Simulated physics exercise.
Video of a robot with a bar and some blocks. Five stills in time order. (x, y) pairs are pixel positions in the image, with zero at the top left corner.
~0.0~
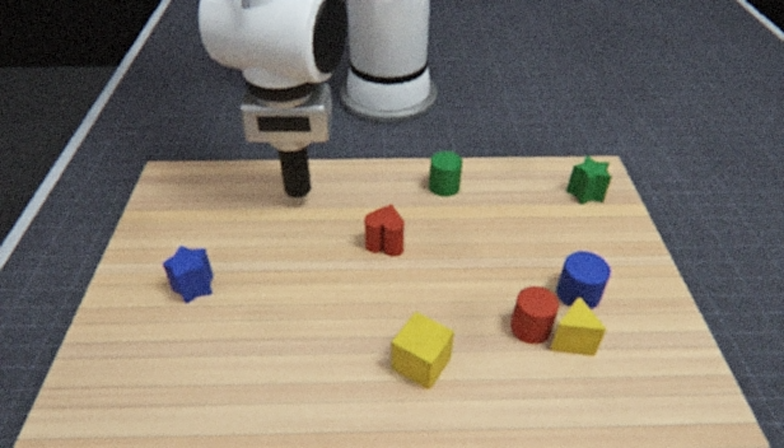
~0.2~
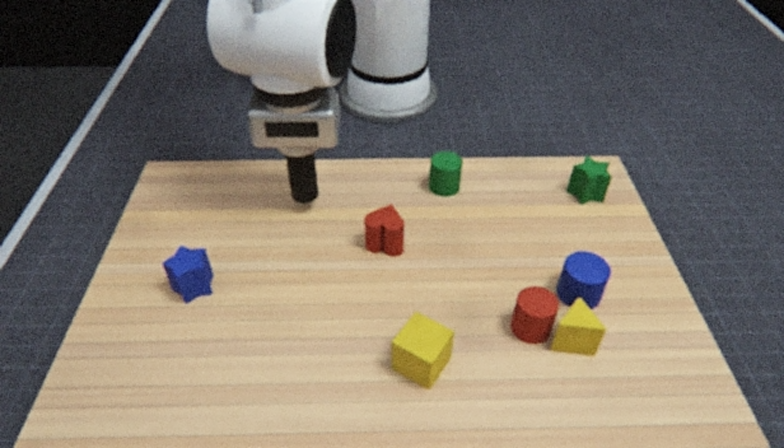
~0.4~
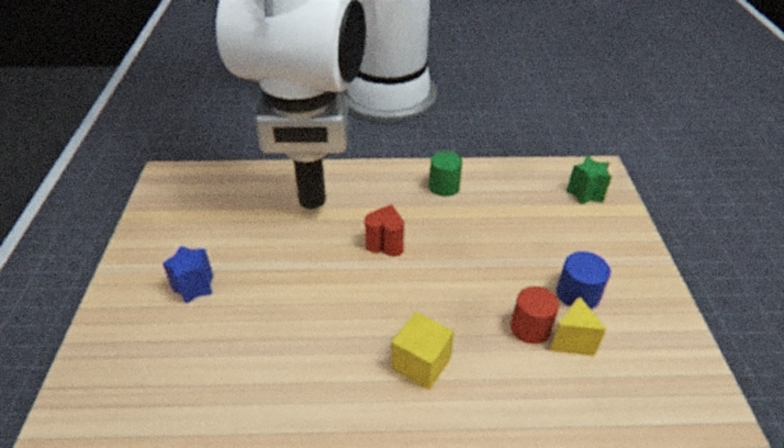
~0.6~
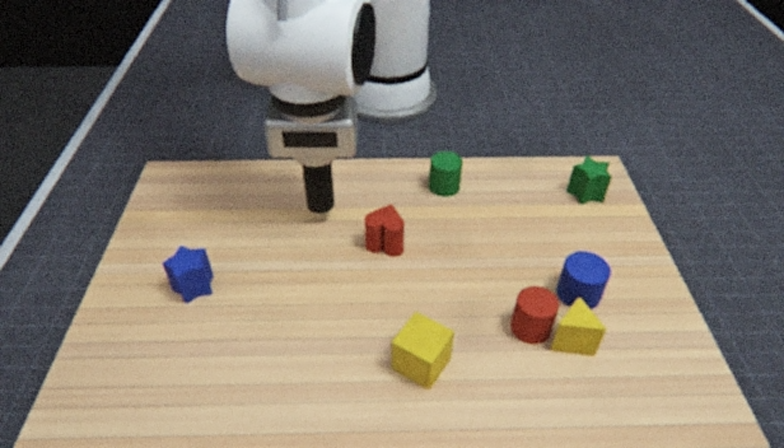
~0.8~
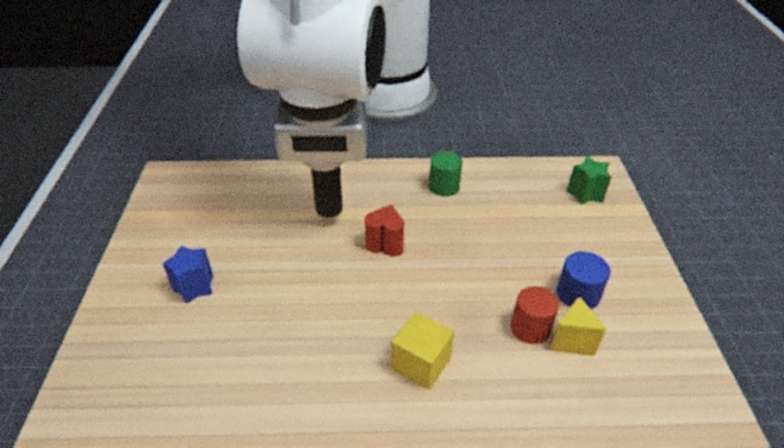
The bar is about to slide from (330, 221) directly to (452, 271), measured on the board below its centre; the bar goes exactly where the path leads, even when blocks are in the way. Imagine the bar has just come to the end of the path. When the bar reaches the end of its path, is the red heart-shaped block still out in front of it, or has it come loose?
It sits in front of the bar.
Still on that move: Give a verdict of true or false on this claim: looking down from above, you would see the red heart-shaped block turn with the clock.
It is false.
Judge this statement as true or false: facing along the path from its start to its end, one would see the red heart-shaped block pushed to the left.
Answer: True.
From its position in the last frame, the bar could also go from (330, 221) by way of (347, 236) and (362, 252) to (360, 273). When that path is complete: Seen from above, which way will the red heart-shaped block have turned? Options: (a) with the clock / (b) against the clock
It's b.
On the path given first. One third of the way, bar (368, 225); red heart-shaped block (396, 221).
Two thirds of the way, bar (410, 242); red heart-shaped block (441, 232), turned 35° anticlockwise.
At the end, bar (453, 259); red heart-shaped block (486, 241), turned 75° anticlockwise.
